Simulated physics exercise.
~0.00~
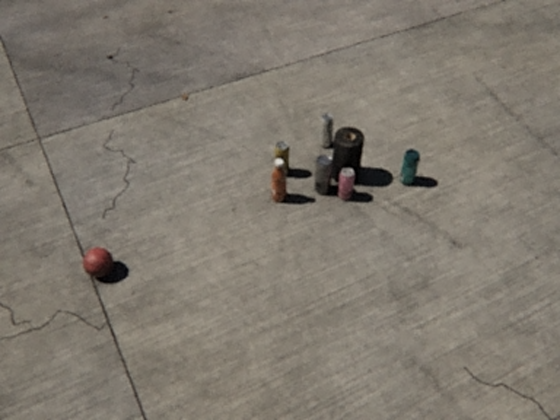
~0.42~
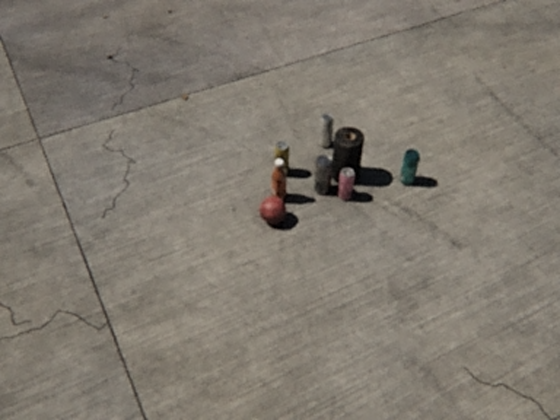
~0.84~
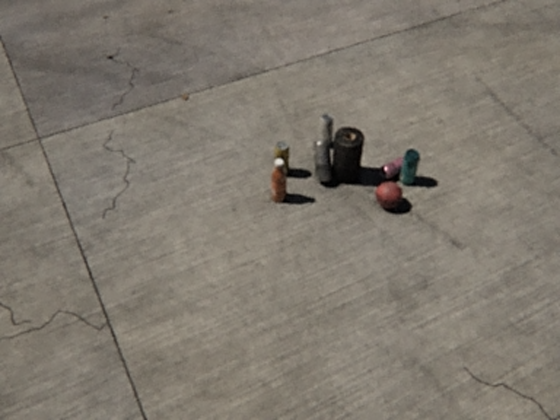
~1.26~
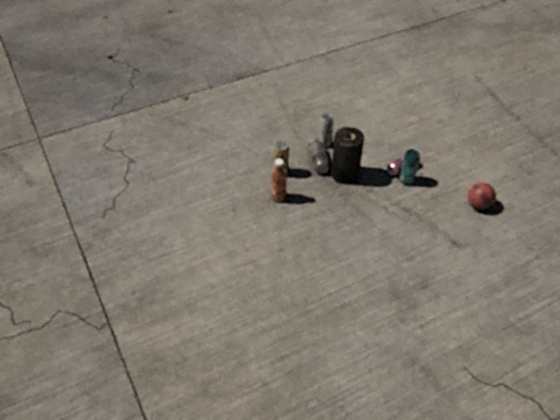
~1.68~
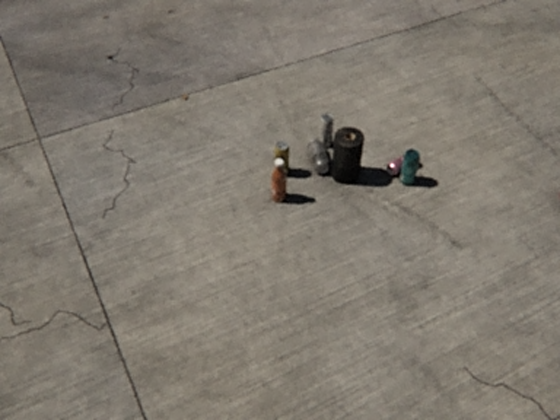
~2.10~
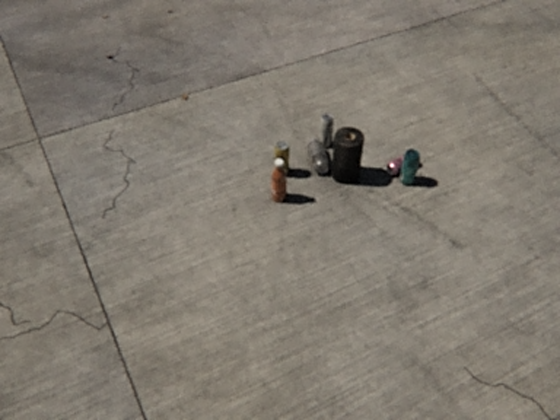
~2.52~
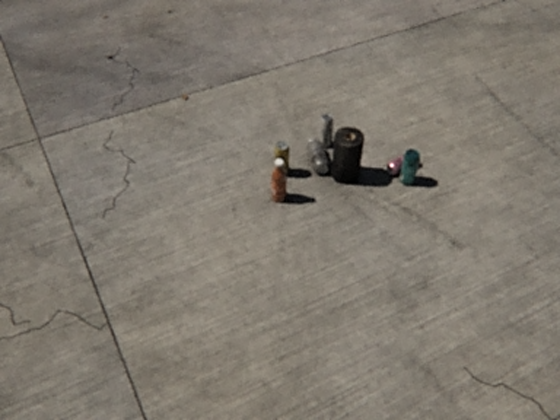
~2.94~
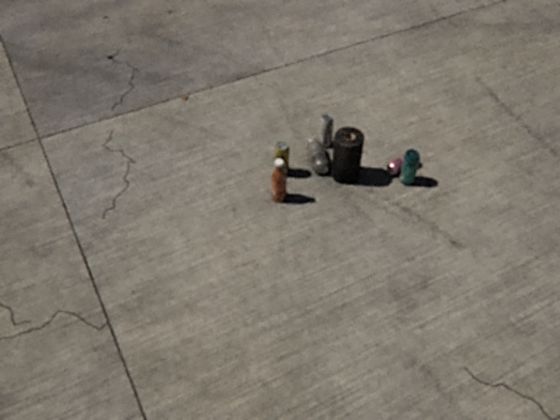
The clip opens on sunlit, cracked concrete, where a red ball sits left of a cluster of upright cans, an orange bottle and a black roll. The ball rolls right, reaching the near side of the orange bottle, which stays standing. It carries on past the group as the pink can moves right and topples beside the turquoise can, while the grey can leans back. The ball continues right and leaves the view, and the grey can ends up on its side near the white can. The pink and grey cans lie still, with everything else in the cluster upright.
